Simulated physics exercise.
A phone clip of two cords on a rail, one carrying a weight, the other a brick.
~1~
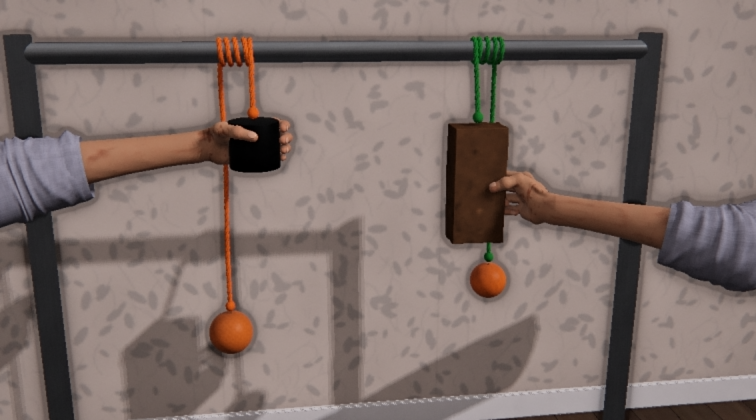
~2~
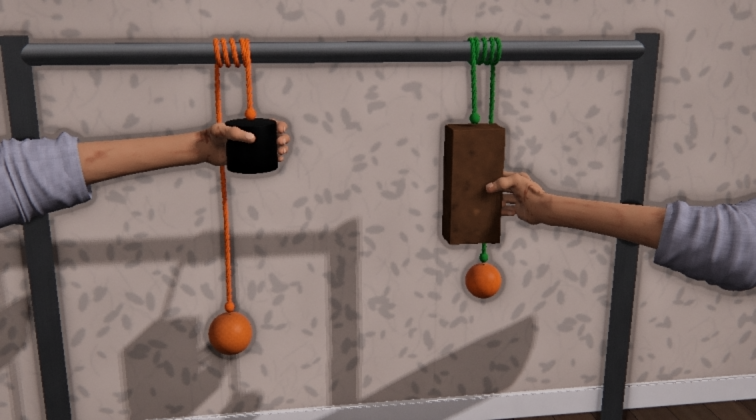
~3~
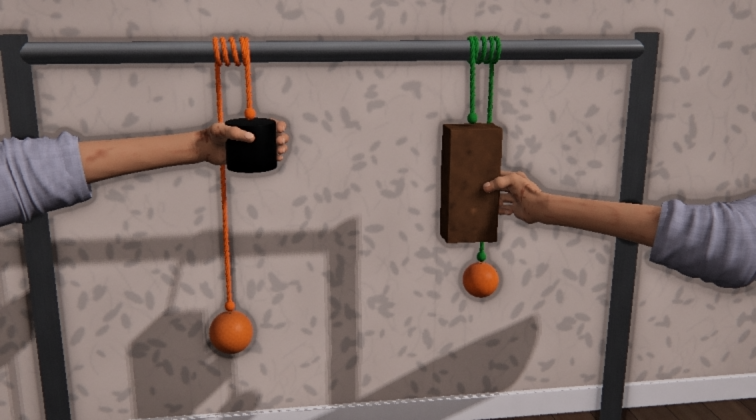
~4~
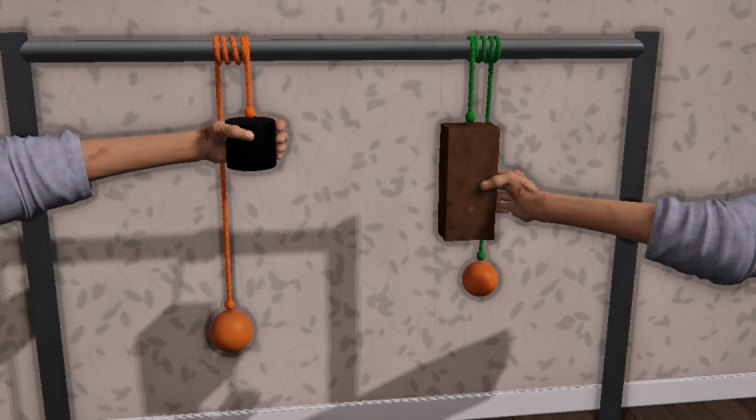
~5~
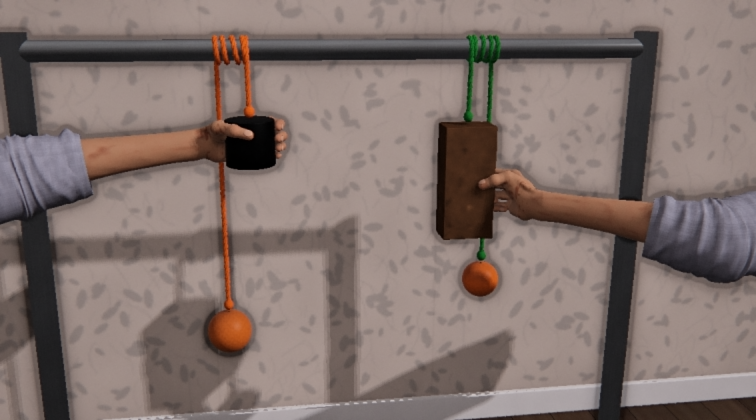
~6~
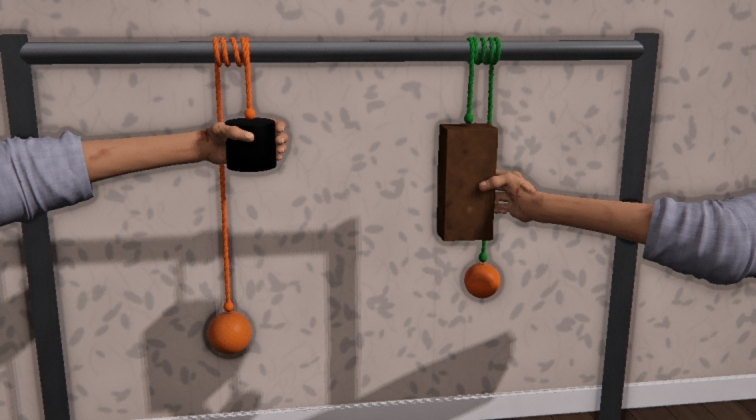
Two hands hold a black cylinder and a brown block on cords, barely moving.
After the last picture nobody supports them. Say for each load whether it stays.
The weight keeps its height, the brick stays hanging.
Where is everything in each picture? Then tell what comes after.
In the first picture, weight (254, 144); brick (476, 184); left orange (231, 333); right orange (488, 280).
In the second picture, weight (252, 145); brick (473, 184).
In the third picture, weight (251, 145); brick (470, 183).
In the fourth picture, weight (251, 143); brick (468, 181).
In the fifth picture, weight (250, 142); brick (466, 181).
In the sixth picture, weight (251, 144); brick (466, 182); left cord wound several times round the rail; right cord wound several times round the rail.
Then, 0.26 s on from there, weight off the floor near (249, 114); brick off the floor near (467, 182).
Then, 0.60 s on from there, weight off the floor near (244, 124); brick off the floor near (469, 181).
Then, 1.10 s on from there, weight off the floor near (247, 131); brick off the floor near (469, 182).
In the end, weight off the floor near (248, 131); brick off the floor near (469, 181). The weight stays hanging and the brick is held.
